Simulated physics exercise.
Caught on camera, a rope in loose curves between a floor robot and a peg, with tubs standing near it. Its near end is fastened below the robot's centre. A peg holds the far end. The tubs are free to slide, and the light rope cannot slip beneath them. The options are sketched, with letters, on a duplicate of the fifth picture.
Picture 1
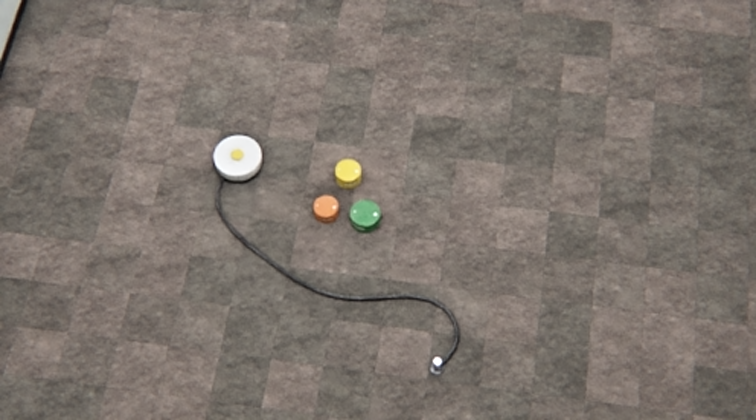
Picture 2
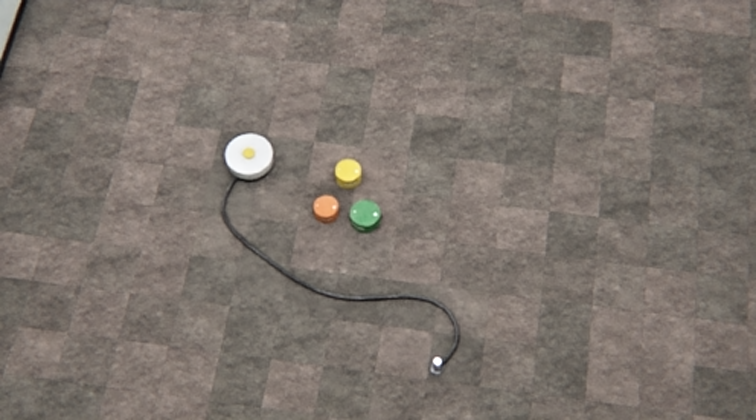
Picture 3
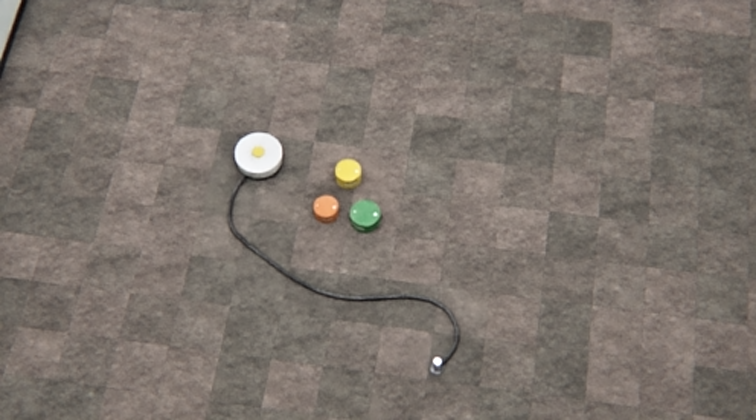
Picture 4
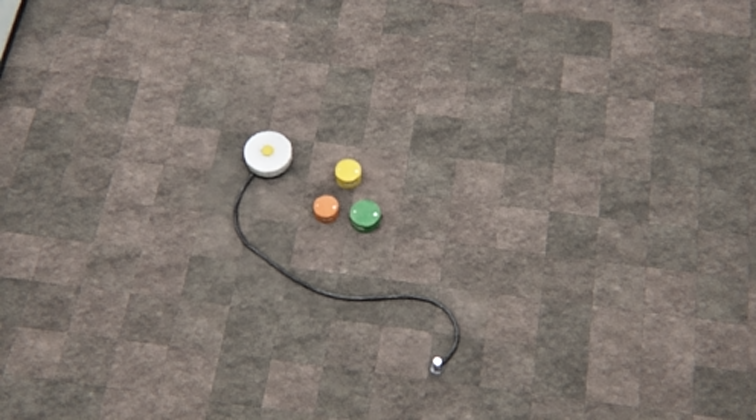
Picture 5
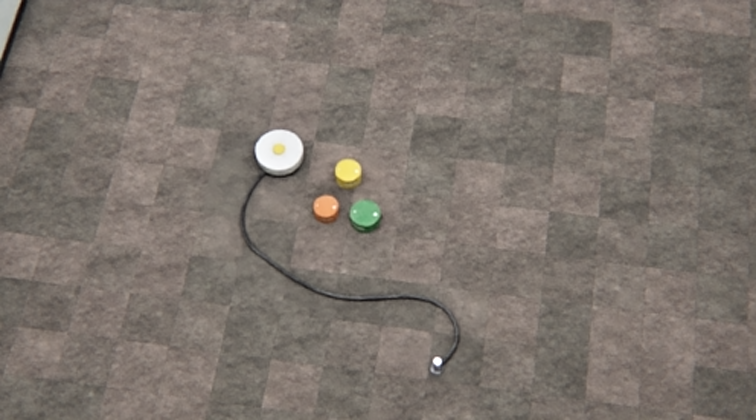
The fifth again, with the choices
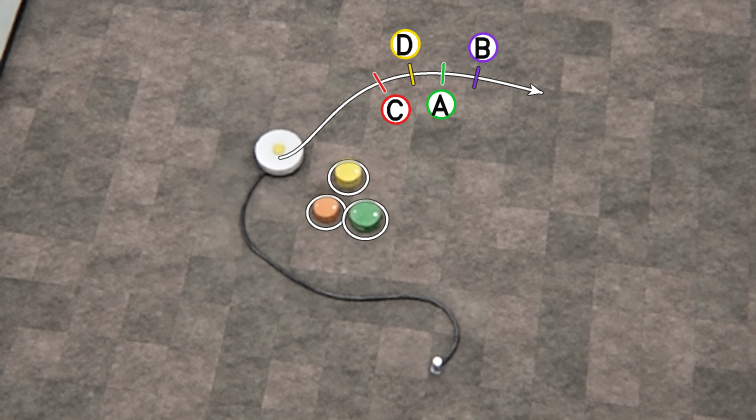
At first, a round white robot with a yellow centre sits left of three small tubs, yellow, orange and green, with a dark rope curving from it to a peg at lower right. The robot then slides slowly a short way right and very slightly up, and the rope's near end shifts along with it while the tubs and peg stay still.
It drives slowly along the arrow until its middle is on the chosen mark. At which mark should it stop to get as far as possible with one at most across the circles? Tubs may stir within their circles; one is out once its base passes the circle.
The farthest stop within the limit is D.
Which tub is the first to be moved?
The orange one.
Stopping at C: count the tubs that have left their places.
The count is none.
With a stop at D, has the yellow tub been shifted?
By then, no.
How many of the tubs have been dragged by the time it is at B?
Three.
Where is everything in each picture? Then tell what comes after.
Peg (437, 364); orange tub (326, 210); green tub (365, 217), in the first frame.
Robot (250, 158); yellow tub (348, 174), in the second frame.
Robot (259, 156); orange tub (326, 210), in the third frame.
Robot (268, 155); yellow tub (348, 174), in the fourth frame.
Robot (280, 154); orange tub (326, 210); green tub (365, 217); yellow tub (348, 174), in the fifth frame.
On the marked copy, A at (443, 74); B at (476, 78); C at (380, 83); D at (412, 74); the route from (280, 158) via (395, 78) to (542, 93).
With D. Early on, robot (323, 120).
Further on, robot (365, 85).
At the end, robot (412, 70); orange tub (336, 208); one over the rings.
As for the rest, A has two over the rings; B has three over the rings; C is within the limit but short.
